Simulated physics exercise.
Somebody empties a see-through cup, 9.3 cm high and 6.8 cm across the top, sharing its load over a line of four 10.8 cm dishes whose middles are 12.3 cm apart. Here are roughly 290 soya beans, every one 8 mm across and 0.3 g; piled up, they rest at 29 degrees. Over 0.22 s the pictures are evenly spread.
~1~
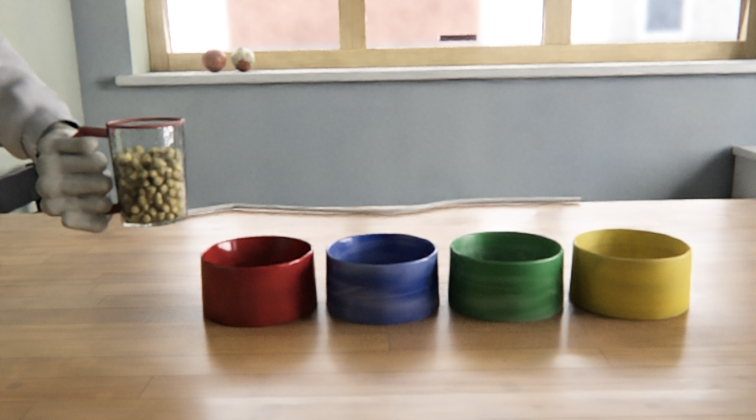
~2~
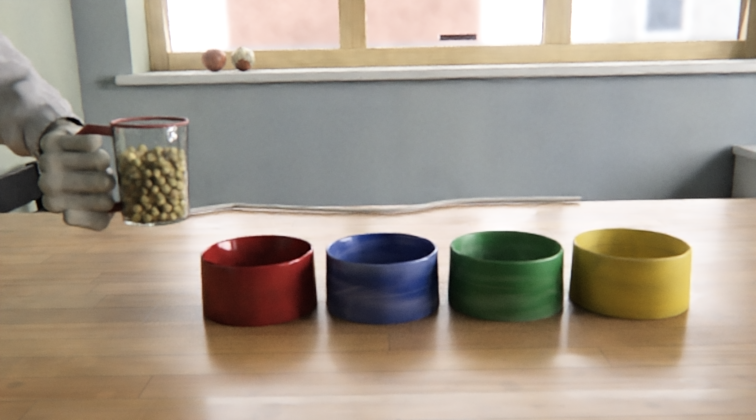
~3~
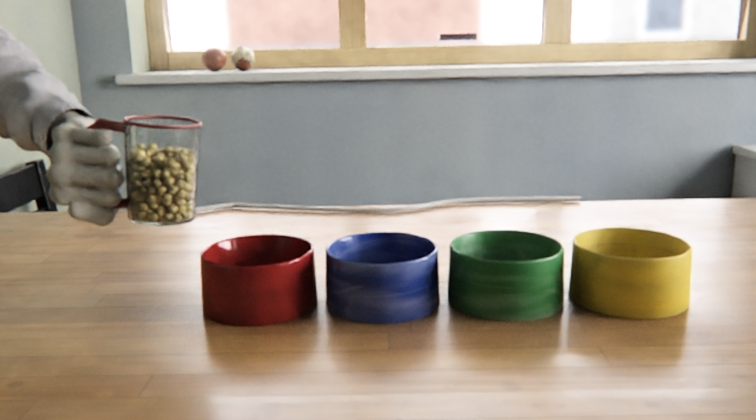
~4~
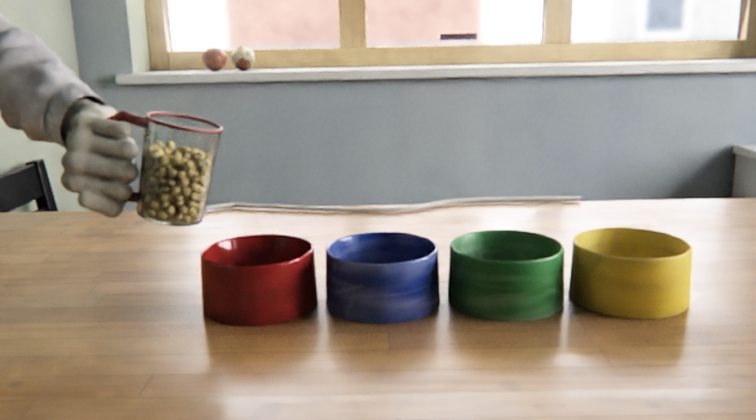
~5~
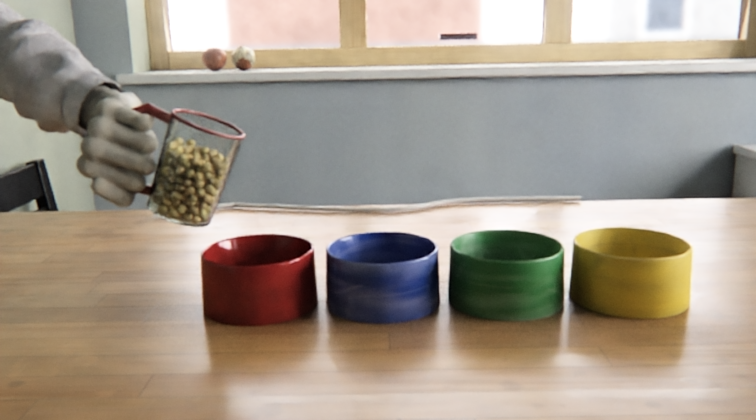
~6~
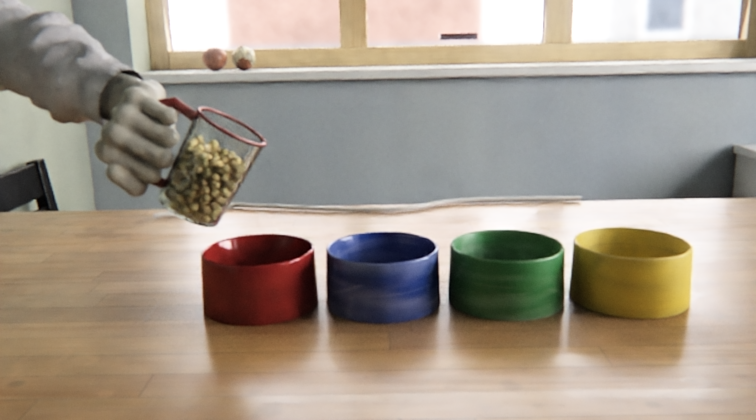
Gloved hand holding a clear cup of soya beans, moving it slightly right while tilting it near red, blue, green and yellow dishes.
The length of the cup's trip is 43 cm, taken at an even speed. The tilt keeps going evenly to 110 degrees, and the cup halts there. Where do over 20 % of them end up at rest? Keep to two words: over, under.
Outcome: Red: It will keep a fifth or less, blue: It will keep a fifth or less, green: It will keep more than a fifth, yellow: It will keep more than a fifth, counter: It will keep a fifth or less.
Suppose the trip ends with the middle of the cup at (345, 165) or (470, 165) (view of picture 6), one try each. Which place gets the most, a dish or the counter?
Blue; green.
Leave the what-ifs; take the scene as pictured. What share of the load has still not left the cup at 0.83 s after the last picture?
My estimate is about 20 per cent.
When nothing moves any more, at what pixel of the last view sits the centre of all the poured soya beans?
After settling, the middle sits near (537, 289).
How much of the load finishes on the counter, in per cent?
10 per cent.
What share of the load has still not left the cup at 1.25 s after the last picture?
My guess is near 0 per cent.
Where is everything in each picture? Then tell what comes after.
In the first frame, cup at (150, 171), tilt 0 degrees, lip at (181, 122), moved 0.0 cm; middle of the pieces at (157, 187); red dish at (257, 251); blue dish at (382, 249); green dish at (506, 246); yellow dish at (631, 244).
In the second frame, cup at (153, 171), tilt 2 degrees, lip at (186, 123), moved 0.3 cm; middle of the pieces at (160, 186).
In the third frame, cup at (162, 170), tilt 6 degrees, lip at (199, 125), moved 1.2 cm; middle of the pieces at (167, 186).
In the fourth frame, cup at (177, 169), tilt 14 degrees, lip at (220, 130), moved 2.6 cm; middle of the pieces at (180, 186).
In the fifth frame, cup at (194, 169), tilt 22 degrees, lip at (243, 137), moved 4.1 cm; middle of the pieces at (194, 185).
In the sixth frame, cup at (210, 169), tilt 31 degrees, lip at (264, 144), moved 5.7 cm; middle of the pieces at (208, 184); red dish at (258, 250); blue dish at (382, 247); green dish at (507, 245); yellow dish at (632, 243).
Then, 0.50 s after the last picture, tilt 110 degrees; cup holds 80 %, blue 5 %, green 5 %.
Then, 0.83 s after the last picture, tilt 110 degrees; cup holds 20 %, blue 5 %, green 55 %, yellow 10 %.
Then, 1.25 s after the last picture, tilt 110 degrees; cup holds 0 %, blue 5 %, green 55 %, yellow 35 %.
In the end, red 0 %, blue 5 %, green 55 %, yellow 35 %, counter 10 %.
